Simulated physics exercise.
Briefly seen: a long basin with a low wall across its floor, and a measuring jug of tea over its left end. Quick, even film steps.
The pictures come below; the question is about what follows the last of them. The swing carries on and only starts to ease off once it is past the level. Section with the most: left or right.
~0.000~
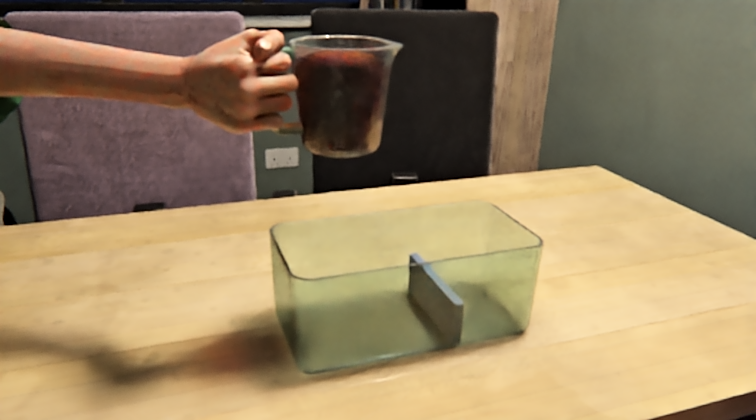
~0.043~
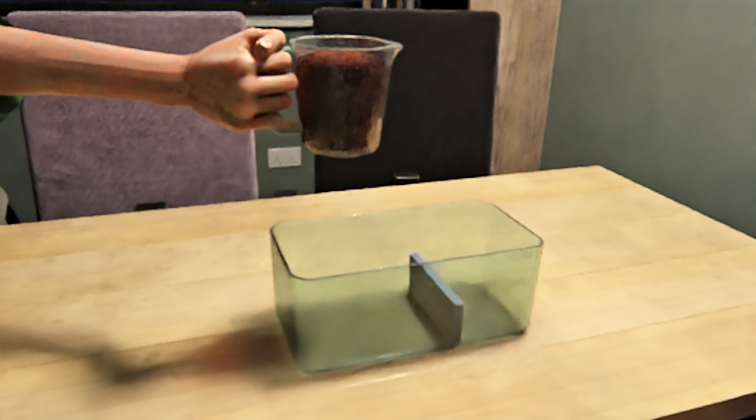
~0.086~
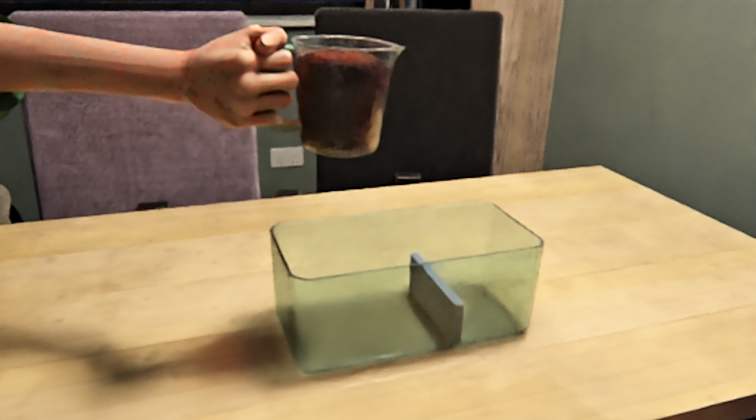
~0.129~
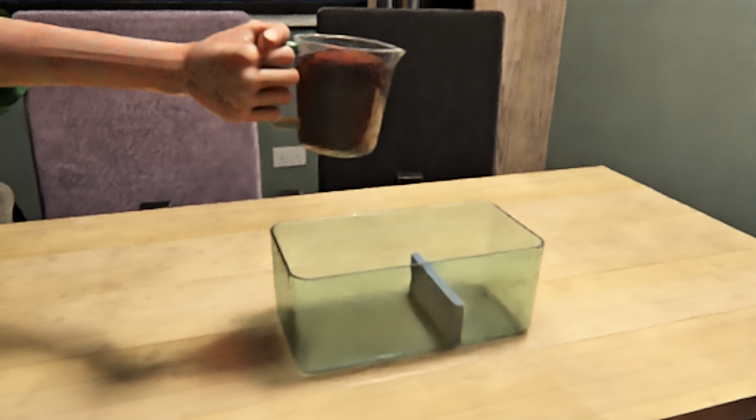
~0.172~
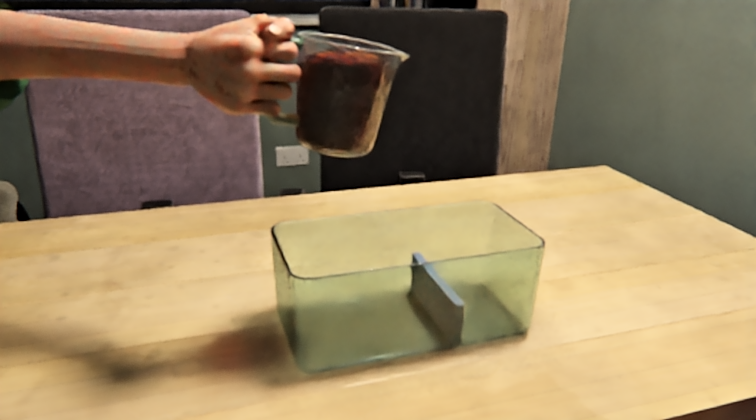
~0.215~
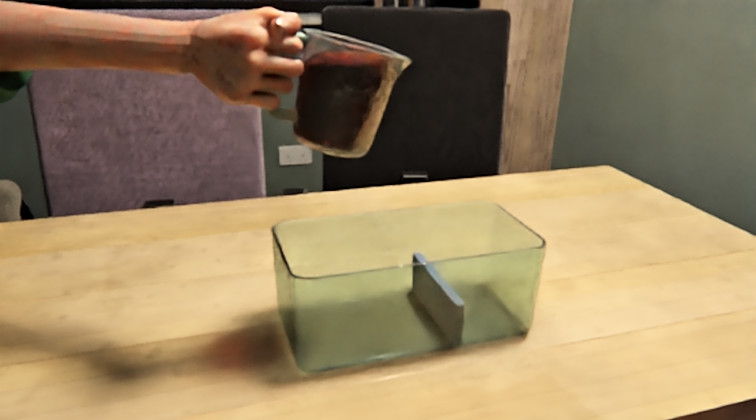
Settles mostly right.
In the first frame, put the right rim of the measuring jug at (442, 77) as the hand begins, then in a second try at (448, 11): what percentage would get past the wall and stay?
Close to 80 in a hundred, and close to 75 in a hundred.
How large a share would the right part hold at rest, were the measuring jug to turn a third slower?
Roughly 75 %.
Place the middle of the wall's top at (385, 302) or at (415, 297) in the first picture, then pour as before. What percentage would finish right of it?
90 per cent, then 85 per cent, roughly.
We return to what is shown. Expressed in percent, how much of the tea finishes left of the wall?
Close to 30 in a hundred.
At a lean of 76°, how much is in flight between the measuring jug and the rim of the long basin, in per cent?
Roughly 25 in a hundred.
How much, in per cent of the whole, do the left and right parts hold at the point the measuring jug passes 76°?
Left 0 per cent, right 5 per cent.
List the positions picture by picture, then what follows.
In the first picture, it leans 0°; its right rim is at (401, 43); the tea meets the walls at (294, 60) and (385, 57); the long basin's rim runs from (280, 253) to (515, 222); the wall's top is at (435, 277).
In the second picture, it leans 1°; its right rim is at (402, 44); the tea meets the walls at (295, 60) and (385, 58).
In the third picture, it leans 2°; its right rim is at (403, 46); the tea meets the walls at (296, 59) and (386, 59).
In the fourth picture, it leans 5°; its right rim is at (405, 49); the tea meets the walls at (297, 59) and (389, 60).
In the fifth picture, it leans 9°; its right rim is at (408, 54); the tea meets the walls at (301, 58) and (392, 60).
In the sixth picture, it leans 14°; its right rim is at (411, 60); the tea meets the walls at (304, 60) and (397, 60).
By 0.57 s the tilt is 76° and 68 per cent is still to pour, 0 is left of the wall and 6 right of it.
By 0.84 s the tilt is 107° and 13 per cent is still to pour, 7 is left of the wall and 57 right of it.
By 1.11 s the tilt is 109° and 0 per cent is still to pour, 29 is left of the wall and 68 right of it.
By 1.41 s the tilt is 109° and 0 per cent is still to pour, 30 is left of the wall and 68 right of it.
At rest 30 per cent lies left of the wall, 68 right of it and 1 outside.
